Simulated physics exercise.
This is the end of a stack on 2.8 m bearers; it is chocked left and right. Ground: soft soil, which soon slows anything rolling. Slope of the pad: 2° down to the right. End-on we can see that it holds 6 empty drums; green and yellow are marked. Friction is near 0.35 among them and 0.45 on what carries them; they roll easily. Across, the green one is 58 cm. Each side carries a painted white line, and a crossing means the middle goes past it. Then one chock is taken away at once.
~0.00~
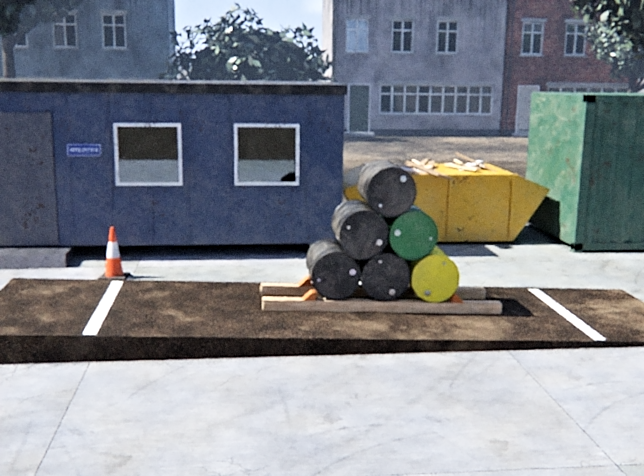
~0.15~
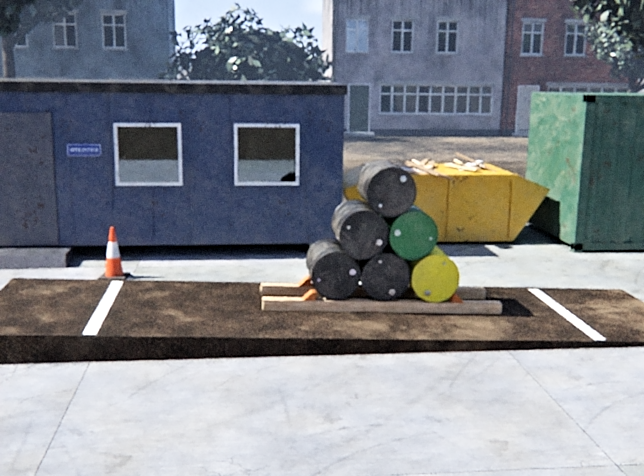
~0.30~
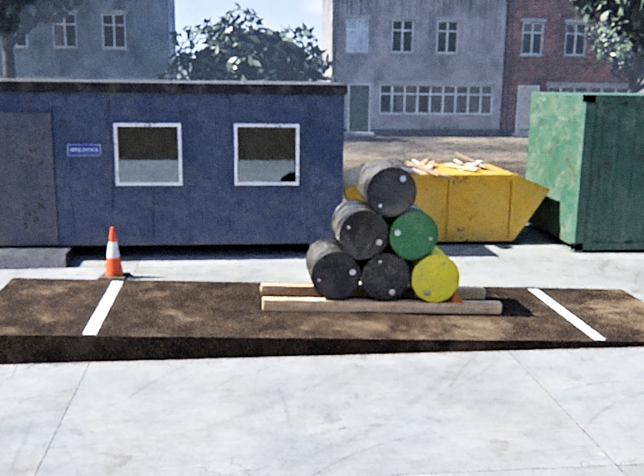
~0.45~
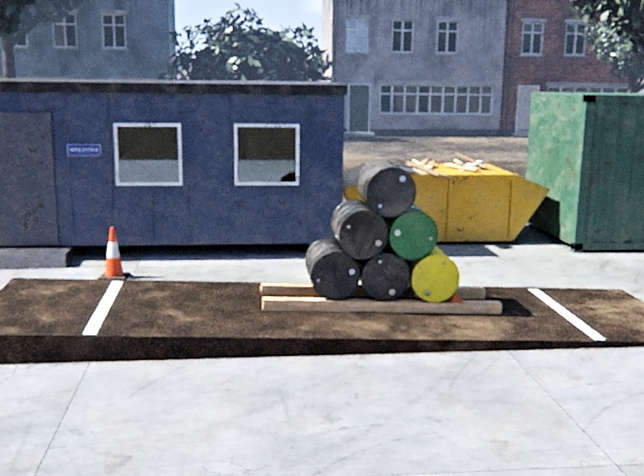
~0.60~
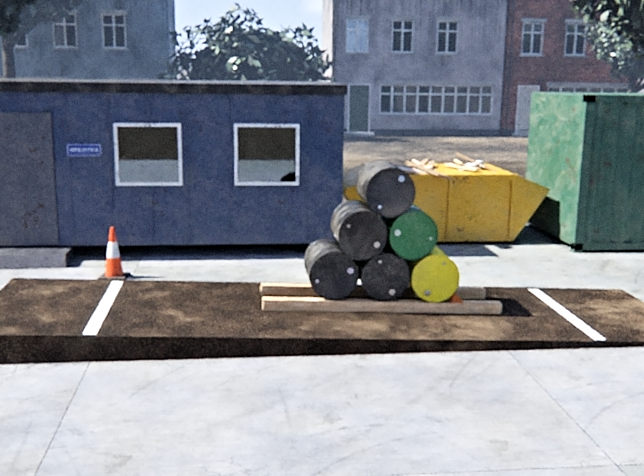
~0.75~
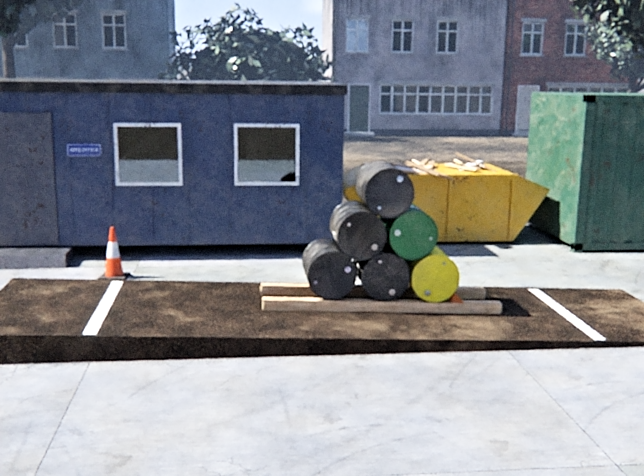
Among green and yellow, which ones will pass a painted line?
Green drum: Not one of them; yellow: Not one of them.
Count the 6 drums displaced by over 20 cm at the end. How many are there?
Altogether it comes to 3.
After 1.7 s, green is up on others, 110 cm from the bearers' right end; yellow is on the bearers, 85 cm from the bearers' right end; 0 over a line so far.
After 2.9 s, green is up on others, 110 cm from the bearers' right end; no change for yellow; 0 over a line so far.
At rest (4.3 s), green is up on others, 110 cm from the bearers' right end; yellow is on the bearers, 85 cm from the bearers' right end; 0 over a line so far.
